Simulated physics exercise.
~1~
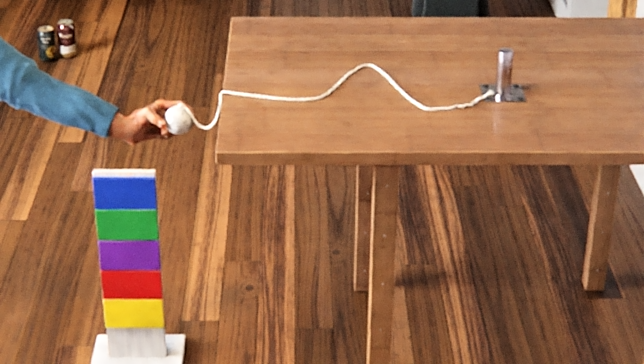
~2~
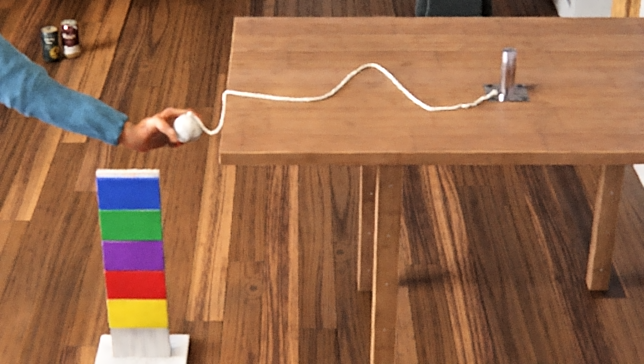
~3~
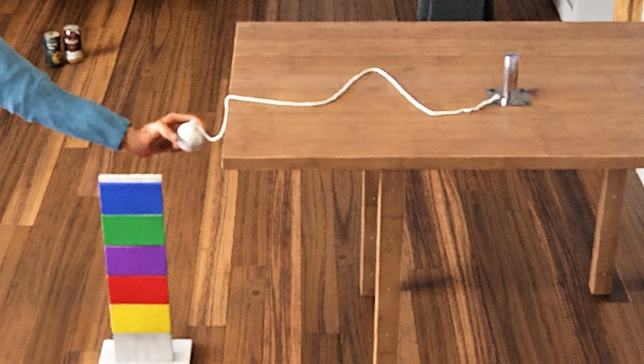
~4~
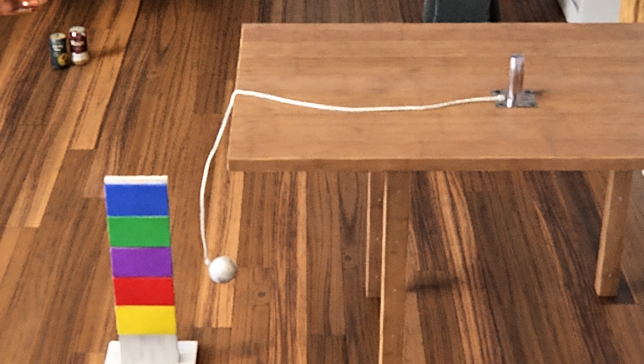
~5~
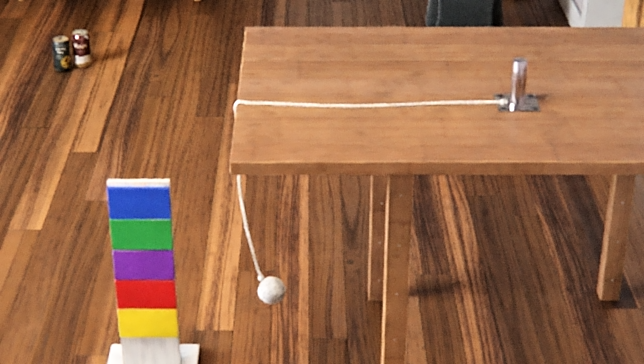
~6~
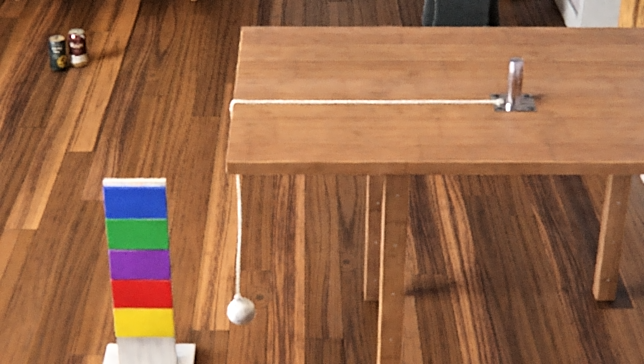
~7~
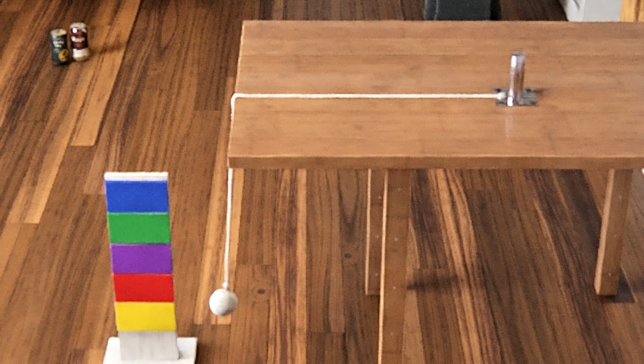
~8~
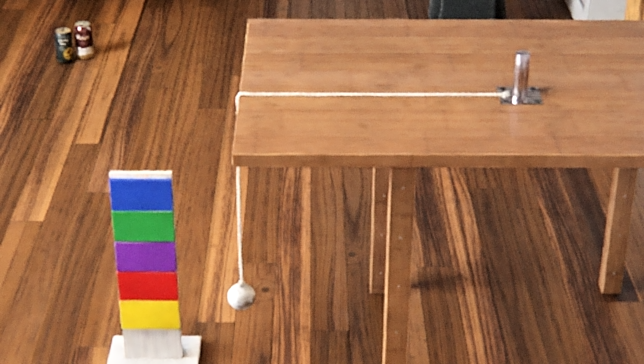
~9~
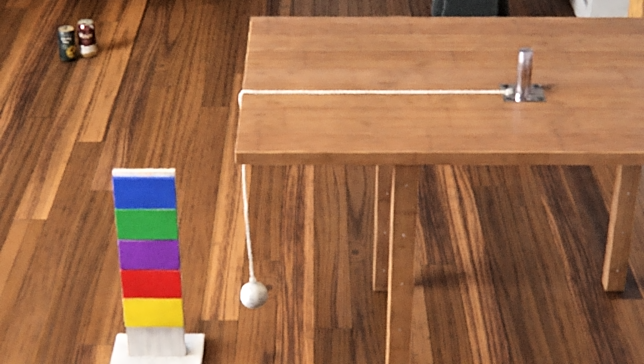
White ball on a cord dropping from a hand past a table edge, swinging gently and hanging level with the red band.
